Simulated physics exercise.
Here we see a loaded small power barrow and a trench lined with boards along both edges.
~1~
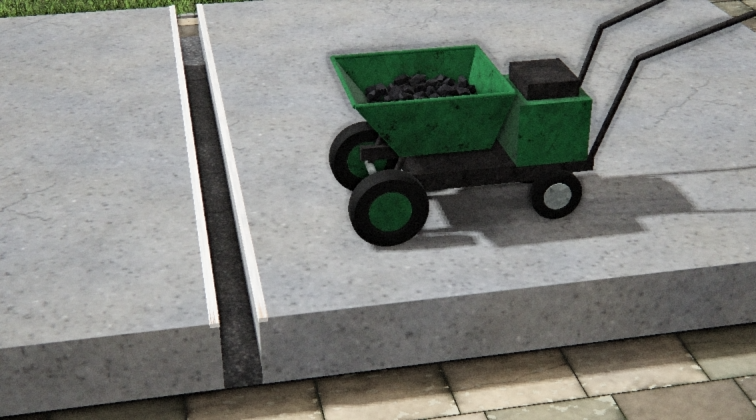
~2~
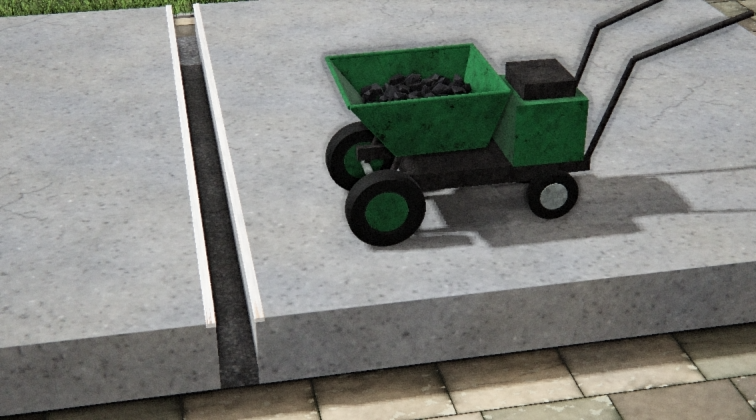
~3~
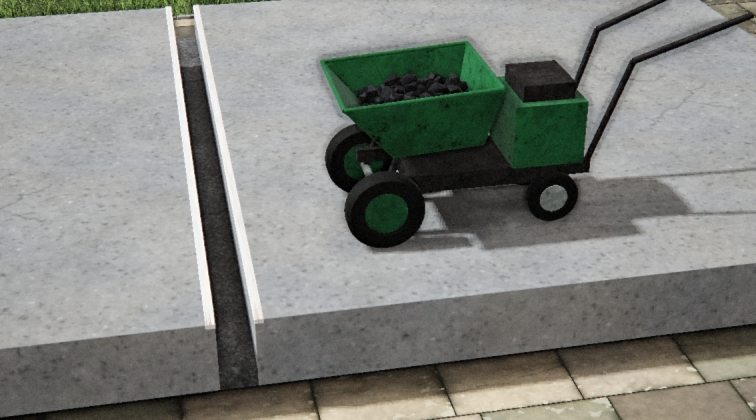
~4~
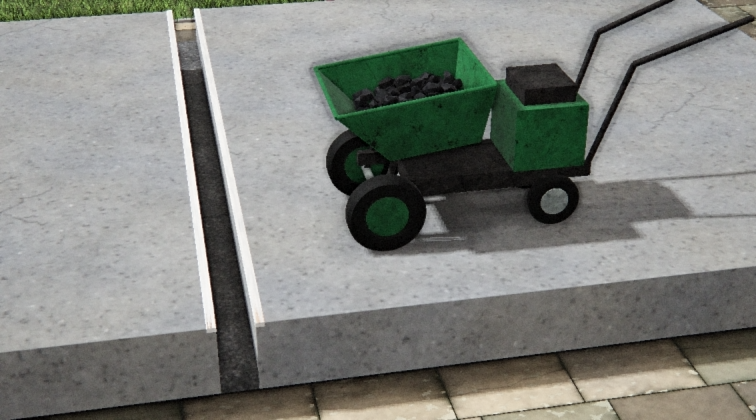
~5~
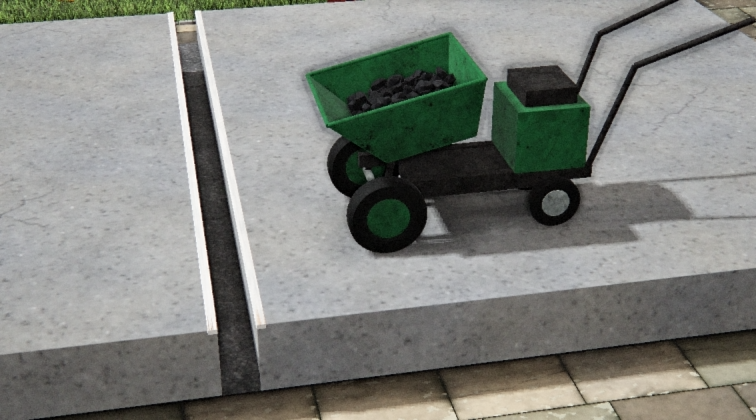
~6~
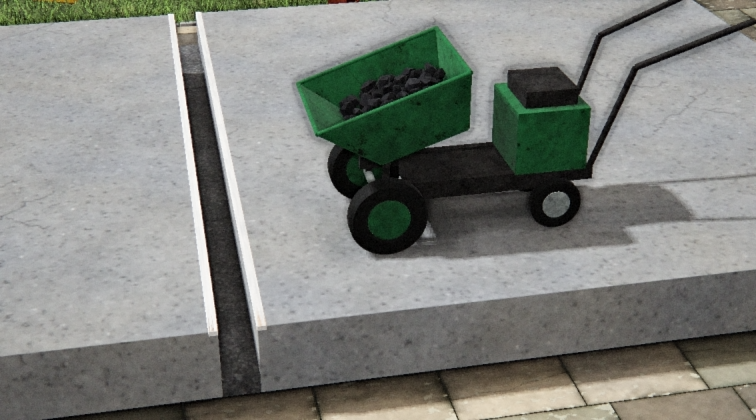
Green skip of a small power barrow loaded with dark lumps tilting forward to the left beside a narrow board-edged trench.
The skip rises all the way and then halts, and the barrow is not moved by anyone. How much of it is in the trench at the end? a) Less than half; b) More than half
More than half (b).
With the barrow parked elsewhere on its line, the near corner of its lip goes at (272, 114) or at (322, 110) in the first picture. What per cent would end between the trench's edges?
0 %, then 60 %.
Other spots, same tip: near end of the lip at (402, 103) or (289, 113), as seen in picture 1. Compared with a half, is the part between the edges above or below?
The first try ends with the lesser portion between the edges, the second with the lesser portion.
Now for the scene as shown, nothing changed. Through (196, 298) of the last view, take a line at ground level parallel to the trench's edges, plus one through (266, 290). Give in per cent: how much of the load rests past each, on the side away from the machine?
Around 0 percent for the first and 90 percent for the second.
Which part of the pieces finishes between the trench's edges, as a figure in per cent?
It comes to roughly 85 percent of the load.
Shortly afterwards, skip tipped steeply; the whole lot in the skip.
Next, skip tipped steeply; all but a few in the skip; only a few short of the trench; only a few in or heaped over the trench; only a few falling.
Some moments later, skip tipped right over; near a quarter in the skip; a little short of the trench; near two thirds in or heaped over the trench; only a few beyond it.
In the end, skip tipped right over; a little short of the trench; the bulk in or heaped over the trench; only a few beyond it.
